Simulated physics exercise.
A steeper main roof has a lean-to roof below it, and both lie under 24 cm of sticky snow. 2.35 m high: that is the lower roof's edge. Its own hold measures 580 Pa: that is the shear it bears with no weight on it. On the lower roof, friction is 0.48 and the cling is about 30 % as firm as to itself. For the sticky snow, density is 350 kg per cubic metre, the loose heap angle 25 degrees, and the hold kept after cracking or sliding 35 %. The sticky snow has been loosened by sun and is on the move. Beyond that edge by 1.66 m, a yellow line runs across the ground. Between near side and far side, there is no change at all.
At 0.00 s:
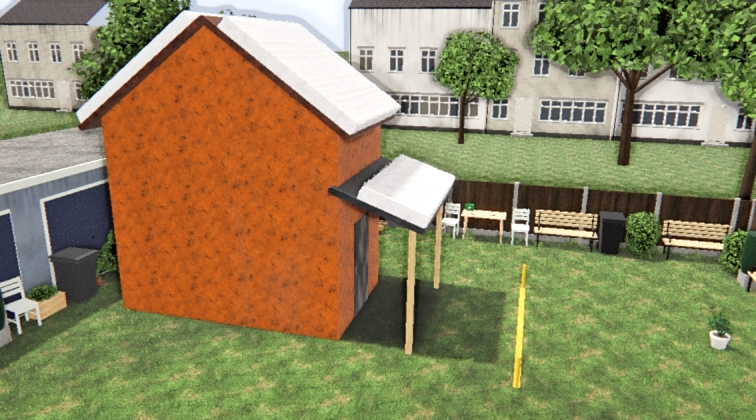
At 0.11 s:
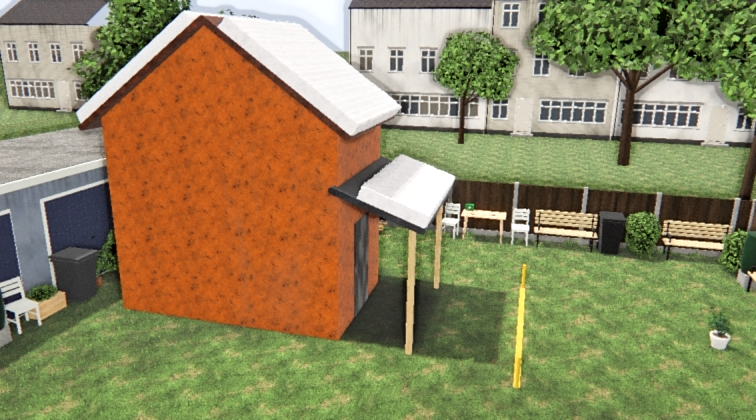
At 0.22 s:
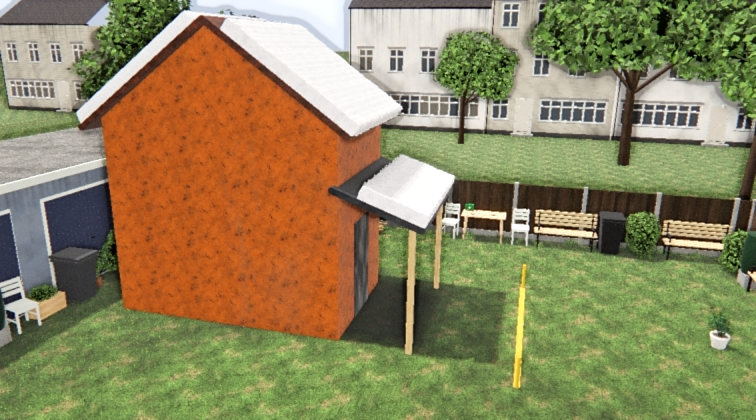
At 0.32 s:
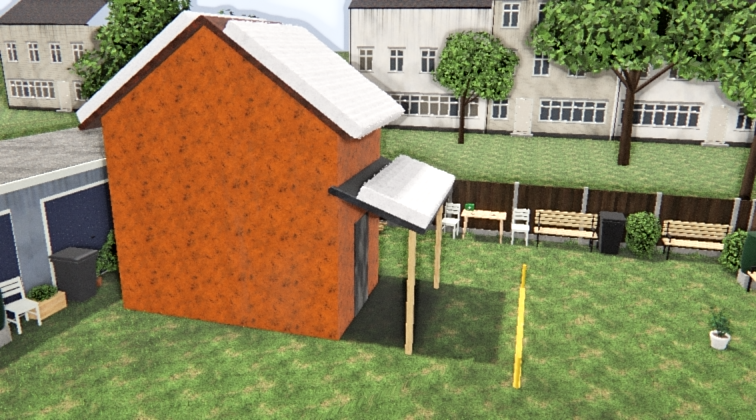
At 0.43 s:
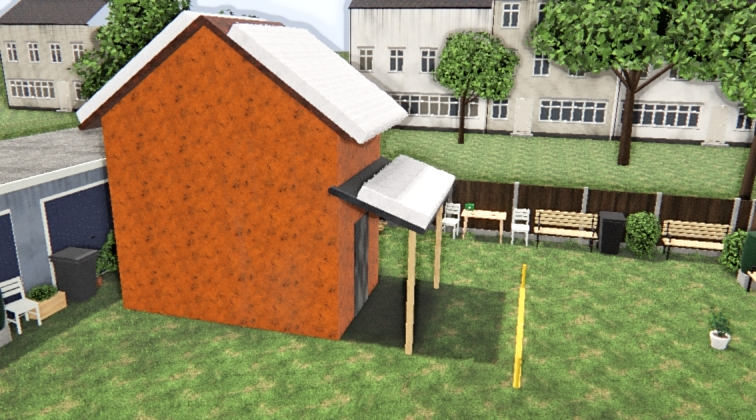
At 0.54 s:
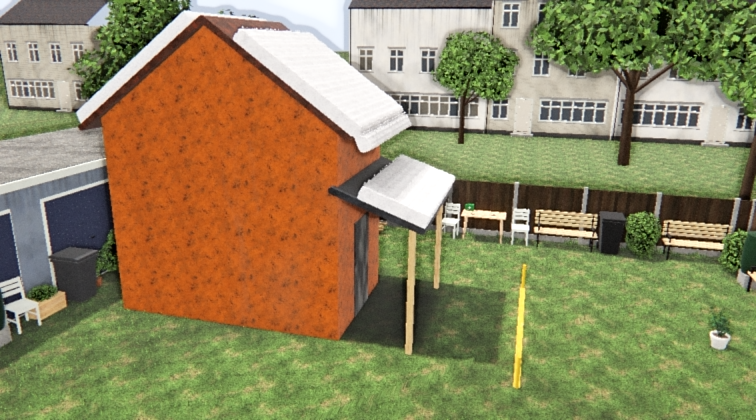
The orange building stood on the grass beside a yellow line, and the thick white snow on its steep right roof slowly slid down the slope, baring a strip near the ridge and starting to crack.
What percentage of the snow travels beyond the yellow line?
About 41 %.
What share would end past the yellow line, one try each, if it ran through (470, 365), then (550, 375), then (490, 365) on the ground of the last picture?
Respectively about 65 in a hundred, 30 in a hundred and 55 in a hundred.
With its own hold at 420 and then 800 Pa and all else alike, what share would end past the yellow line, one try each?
45 %, then 30 %.
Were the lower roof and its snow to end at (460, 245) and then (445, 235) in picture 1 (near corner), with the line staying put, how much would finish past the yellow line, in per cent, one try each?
Try 1: 35 %; try 2: 40 %.
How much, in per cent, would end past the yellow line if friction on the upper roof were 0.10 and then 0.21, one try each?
Respectively near 50 % and near 50 %.
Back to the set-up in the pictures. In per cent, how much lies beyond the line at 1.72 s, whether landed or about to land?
I'd put it at close to 0 in a hundred.
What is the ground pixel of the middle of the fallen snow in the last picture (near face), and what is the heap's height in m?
(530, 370), 0.3 m.
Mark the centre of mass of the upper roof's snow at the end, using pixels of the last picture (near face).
Somewhere about (536, 351), I'd say.
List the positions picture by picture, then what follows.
In the first picture, foremost bit of the sticky snow at (352, 125).
In the second picture, foremost bit of the sticky snow at (353, 126), its middle shifted 1.2 cm.
In the third picture, foremost bit of the sticky snow at (354, 127), its middle shifted 5.0 cm, 2 % of it past the upper edge, in one piece.
In the fourth picture, foremost bit of the sticky snow at (358, 124), its middle shifted 11 cm, 4 % of it past the upper edge, in one piece.
In the fifth picture, foremost bit of the sticky snow at (362, 135), its middle shifted 21 cm, 7 % of it past the upper edge, in one piece.
In the sixth picture, foremost bit of the sticky snow at (368, 138), its middle shifted 33 cm, 12 % of it past the upper edge, cracking.
After 1.08 s, none is below the lower edge and 0 % is past the line.
After 1.72 s, 11 % is below the lower edge and 0 % is past the line.
After 2.36 s, 75 % is below the lower edge and 28 % is past the line.
After 3.00 s, 75 % is below the lower edge and 41 % is past the line.
After 3.20 s, 75 % is below the lower edge and 41 % is past the line.
